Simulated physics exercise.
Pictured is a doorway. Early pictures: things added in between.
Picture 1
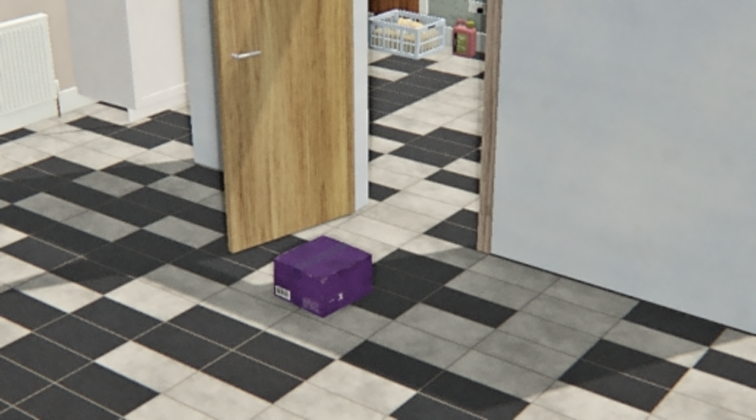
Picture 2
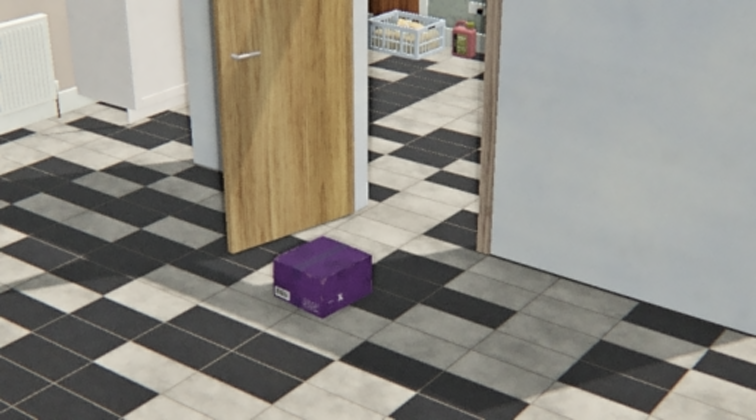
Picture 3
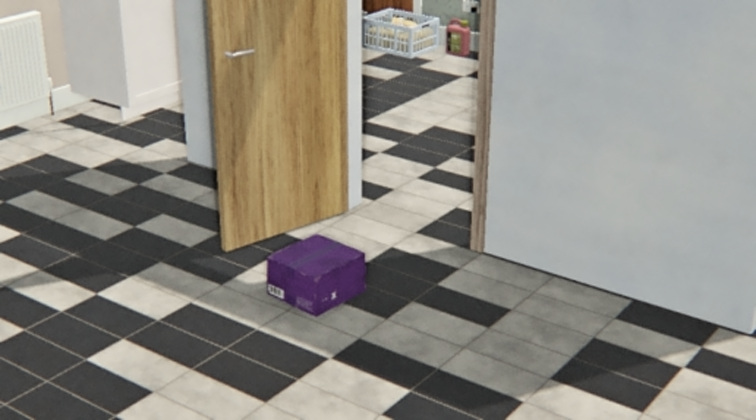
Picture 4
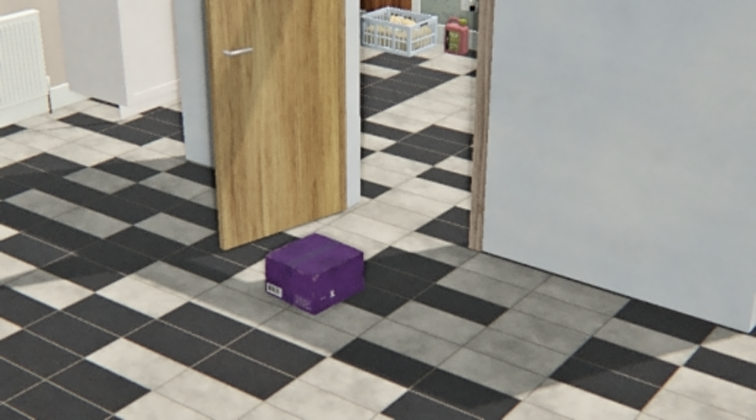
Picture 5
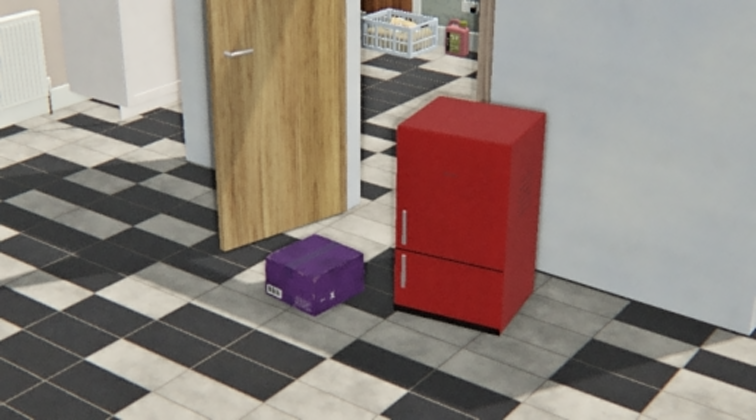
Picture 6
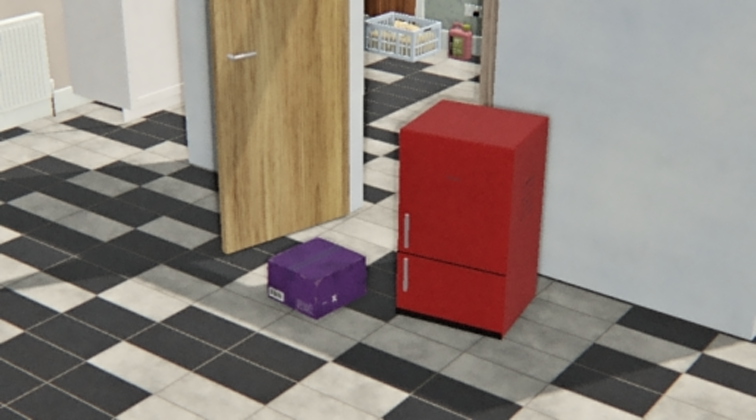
A red fridge-like appliance abruptly appears on the tiled floor to the right of a purple box, partly blocking the doorway, while the box and the wide-open wooden door stay still and the view shifts very slightly.
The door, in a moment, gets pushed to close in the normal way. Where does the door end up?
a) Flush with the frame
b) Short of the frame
a, flush with the frame.
Then, 0.60 s after the last picture, door at 82°.
Then, 1.00 s after the last picture, door at 60°; purple box slid a little.
Then, 1.30 s after the last picture, door at 45°; purple box slid a little.
Then, 1.80 s after the last picture, door at 14°; purple box slid a little.
At rest, door at 0°; moved from the start, purple box; red appliance in place. Seen from the same camera at the end, red appliance near (471, 217).
